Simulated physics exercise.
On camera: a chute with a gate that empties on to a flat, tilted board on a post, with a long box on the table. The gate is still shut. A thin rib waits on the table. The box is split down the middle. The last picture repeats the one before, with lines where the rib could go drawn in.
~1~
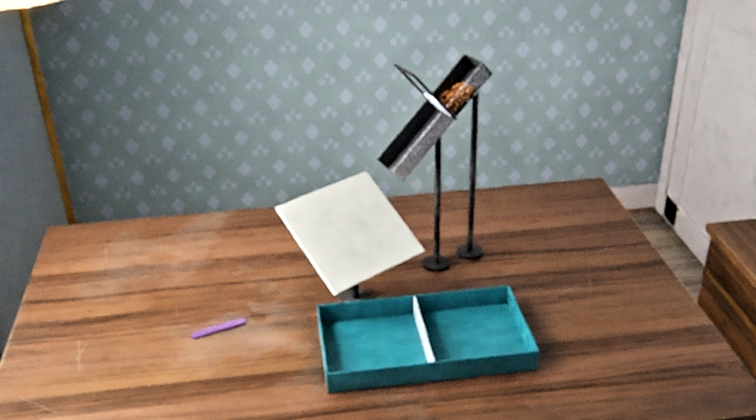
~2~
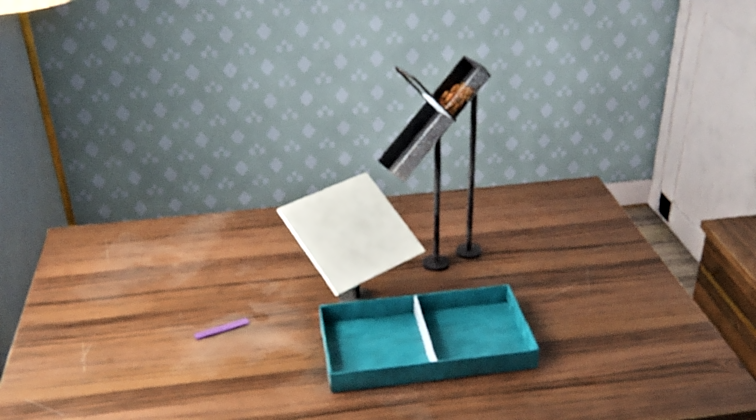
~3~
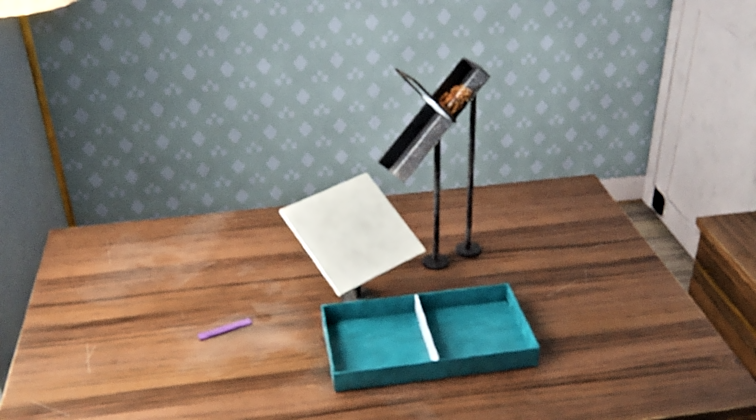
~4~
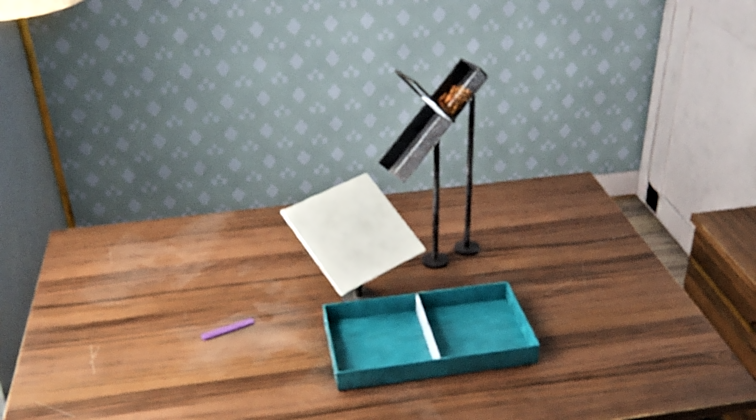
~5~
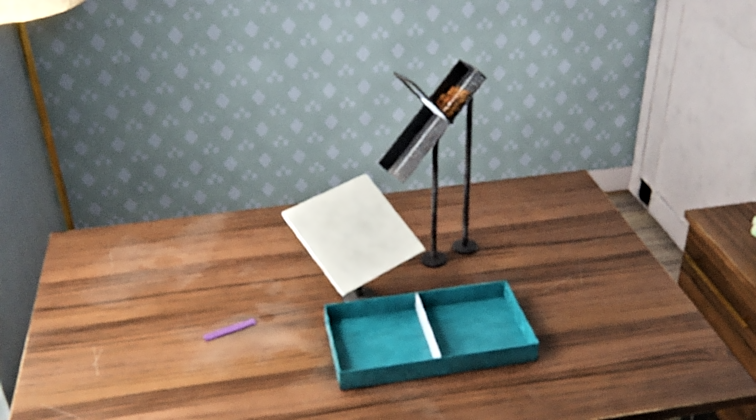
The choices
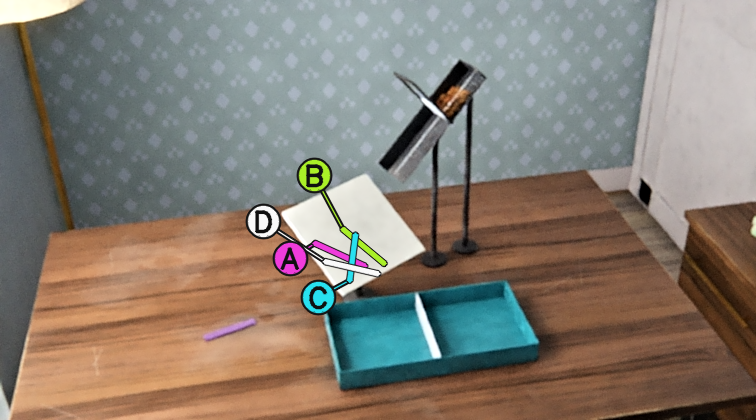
Camera drifting very slightly over a still wooden table with a gated chute of brown balls, tilted pale board and divided teal box.
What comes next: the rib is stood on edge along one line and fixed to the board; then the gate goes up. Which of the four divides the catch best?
B.
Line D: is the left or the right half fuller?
Left.
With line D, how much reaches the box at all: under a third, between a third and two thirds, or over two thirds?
Over two thirds.
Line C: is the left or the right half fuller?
Left.
On the marked copy, line A from (315, 243) to (364, 266); line B from (343, 229) to (384, 263); line C from (355, 235) to (349, 280); line D from (325, 261) to (377, 273).
For line A, of what is caught, nearly all in the left half, a small part in the right.
For line B, of what is caught, about half in the left half, about half in the right.
For line C, of what is caught, nearly all in the left half, a small part in the right.
For line D, of what is caught, most in the left half, a small part in the right.
